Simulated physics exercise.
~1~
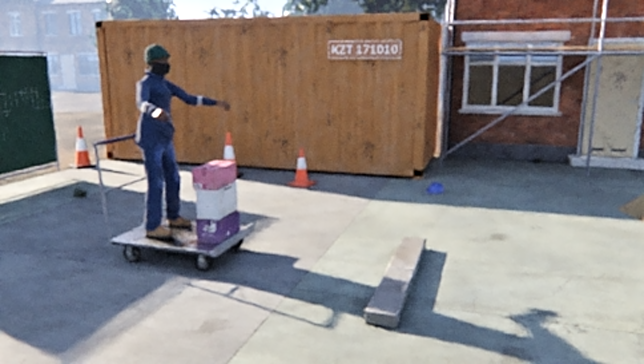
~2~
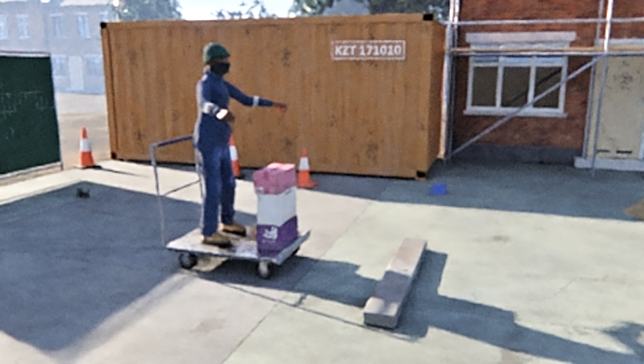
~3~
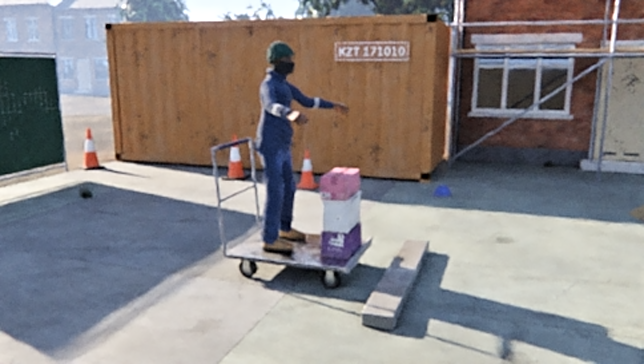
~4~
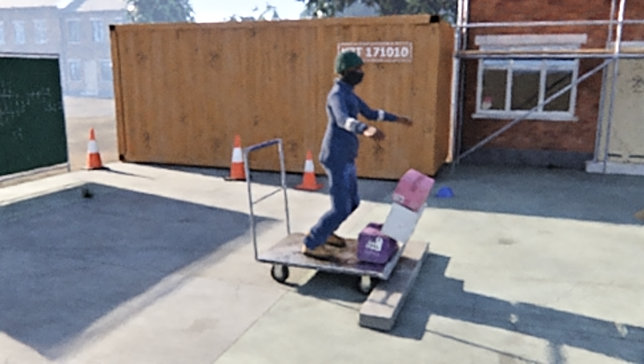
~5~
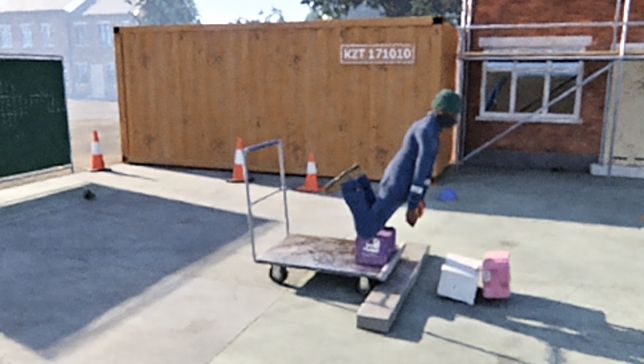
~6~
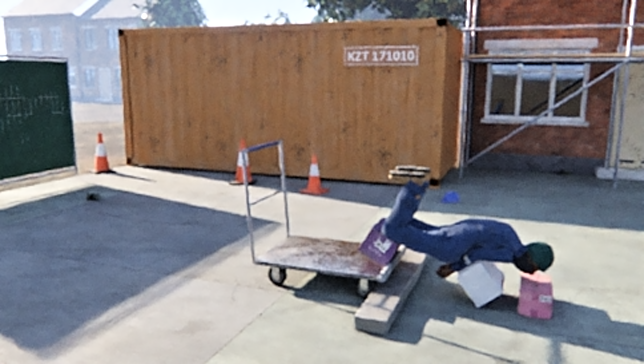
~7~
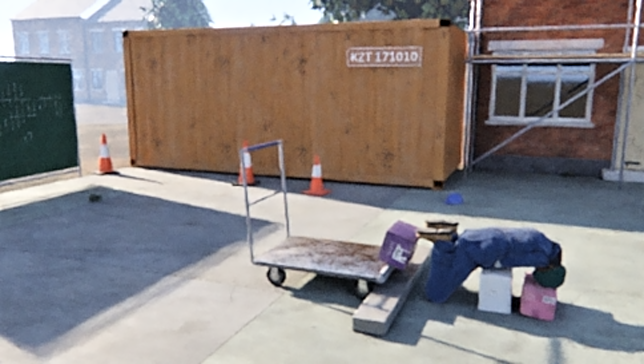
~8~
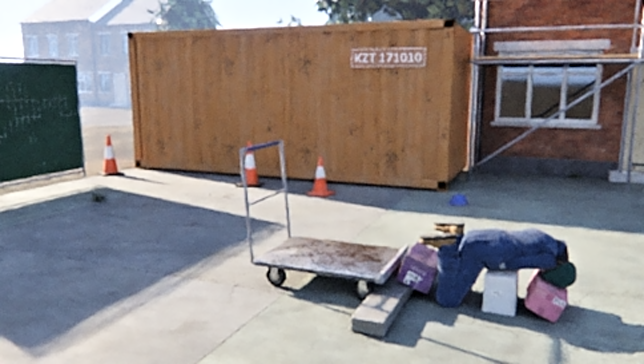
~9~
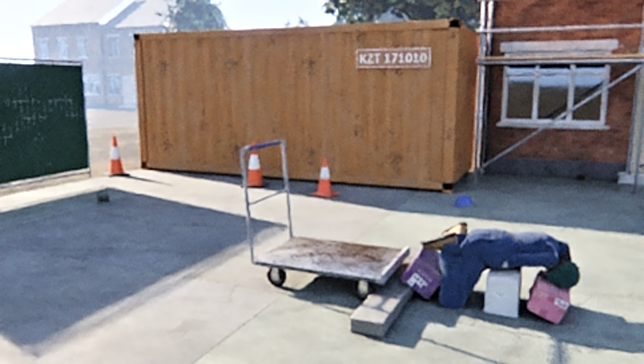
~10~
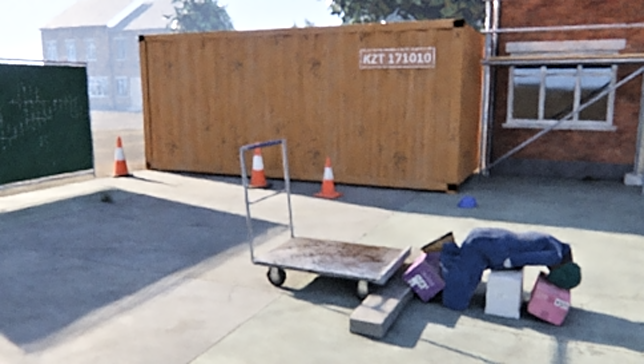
A flatbed trolley carrying a standing rider and three stacked boxes rolled right until it hit a low kerb and stopped dead, throwing the boxes and the rider forward over the edge, where the rider ended up slumped face down across them.
